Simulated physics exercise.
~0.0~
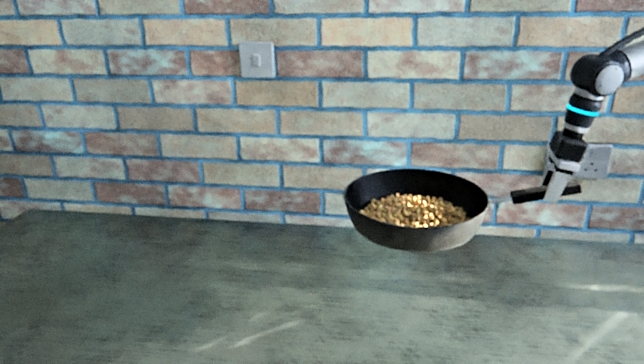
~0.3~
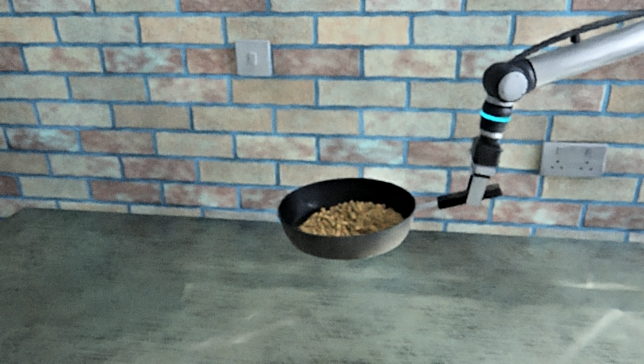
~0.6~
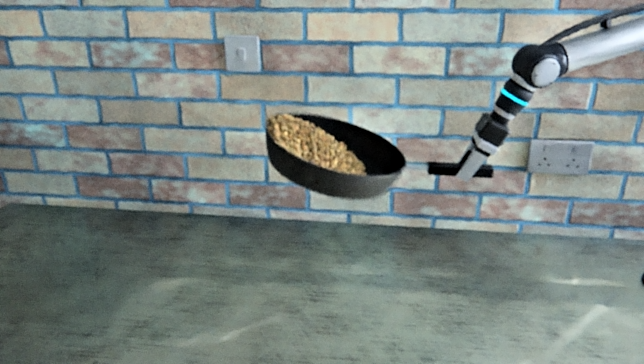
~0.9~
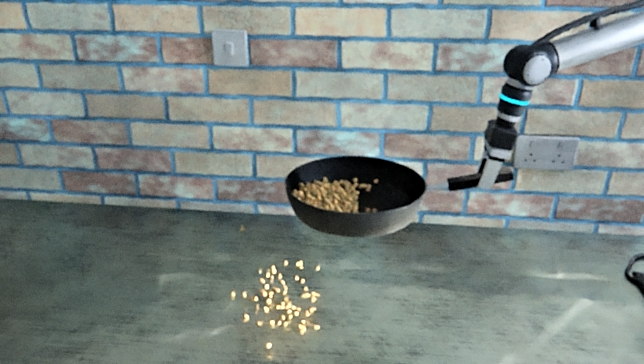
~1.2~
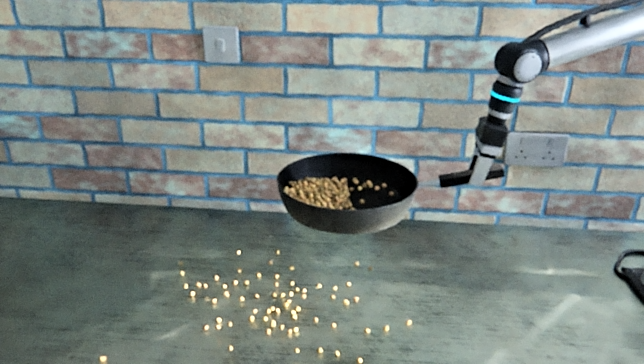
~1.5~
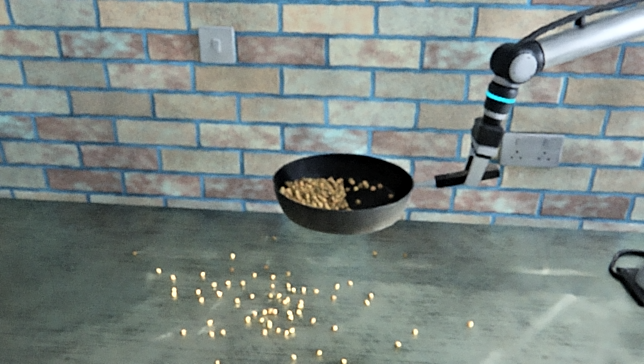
The clip opens on a robot arm at the right gripping a dark frying pan of dried chickpeas above a grey-green table, before a brick wall. The arm carries the level pan to the left. It then lifts the pan and tips it so the far left side rises and the heap sits against that side. As the pan comes down and levels out, a cluster of chickpeas drops towards the tabletop. The fallen pieces scatter across the surface, and the pan ends upright above them, still holding most of its load.
